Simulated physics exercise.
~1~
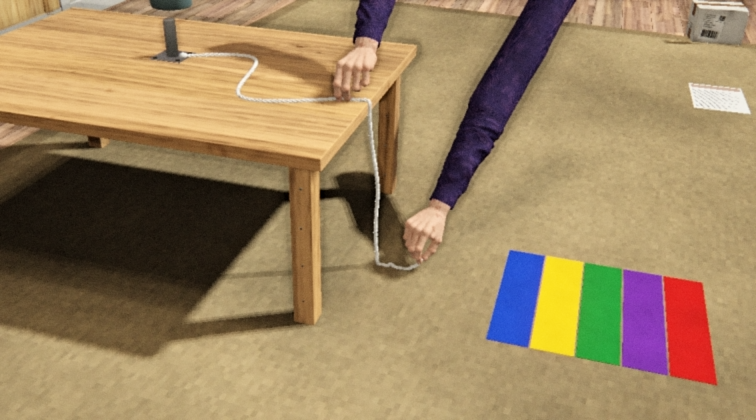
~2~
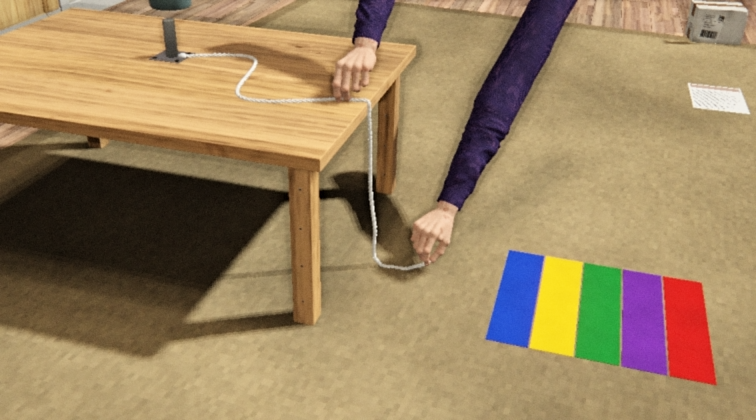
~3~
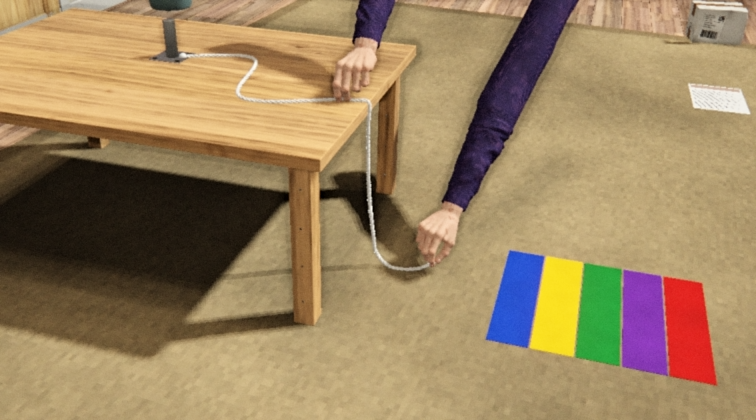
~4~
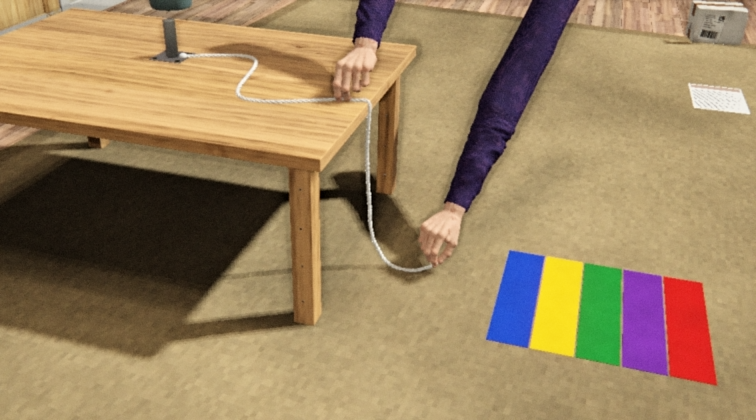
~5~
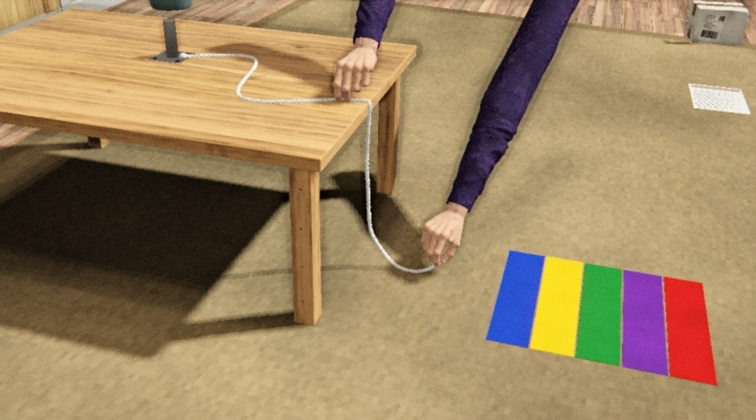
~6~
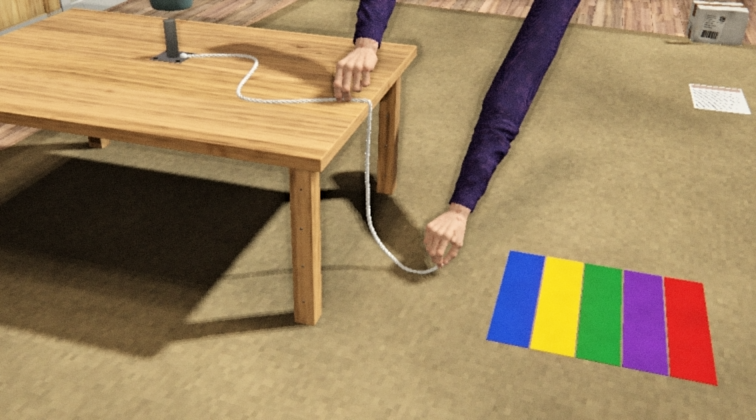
On a low table, one hand pinches a white cord while another slowly draws its end rightward.
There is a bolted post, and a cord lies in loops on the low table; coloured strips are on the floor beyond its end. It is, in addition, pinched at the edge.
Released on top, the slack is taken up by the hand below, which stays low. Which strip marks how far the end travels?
The purple strip.
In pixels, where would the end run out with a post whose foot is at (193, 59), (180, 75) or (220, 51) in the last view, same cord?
About (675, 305), (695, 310) and (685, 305).
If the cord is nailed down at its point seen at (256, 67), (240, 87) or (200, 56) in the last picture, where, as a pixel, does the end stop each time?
First try (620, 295), second try (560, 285), third try (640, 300).
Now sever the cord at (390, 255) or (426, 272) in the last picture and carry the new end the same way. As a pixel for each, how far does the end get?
In turn, (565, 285) for the first and (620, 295) for the second.
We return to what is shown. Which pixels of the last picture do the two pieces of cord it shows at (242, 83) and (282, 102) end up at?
The first at (309, 84), the second at (381, 105).
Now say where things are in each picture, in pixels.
The first frame shows end (421, 259); blue (511, 325); yellow (554, 333); green (599, 342); purple (644, 351); red (691, 360).
The second frame shows end (430, 261); cord through (217, 55) (250, 73) (254, 101) (345, 100) (370, 166) (374, 246).
The third frame shows end (434, 262).
The fourth frame shows end (437, 263); cord through (218, 55) (250, 73) (255, 101) (346, 100) (368, 166) (376, 245).
The fifth frame shows end (439, 263).
The sixth frame shows end (442, 264); cord through (218, 56) (250, 73) (255, 101) (346, 100) (367, 166) (380, 244).
Soon after, end near (574, 287); over yellow.
Then, end near (621, 296); over green.
At full stretch, end near (648, 300); over purple. The purple one.
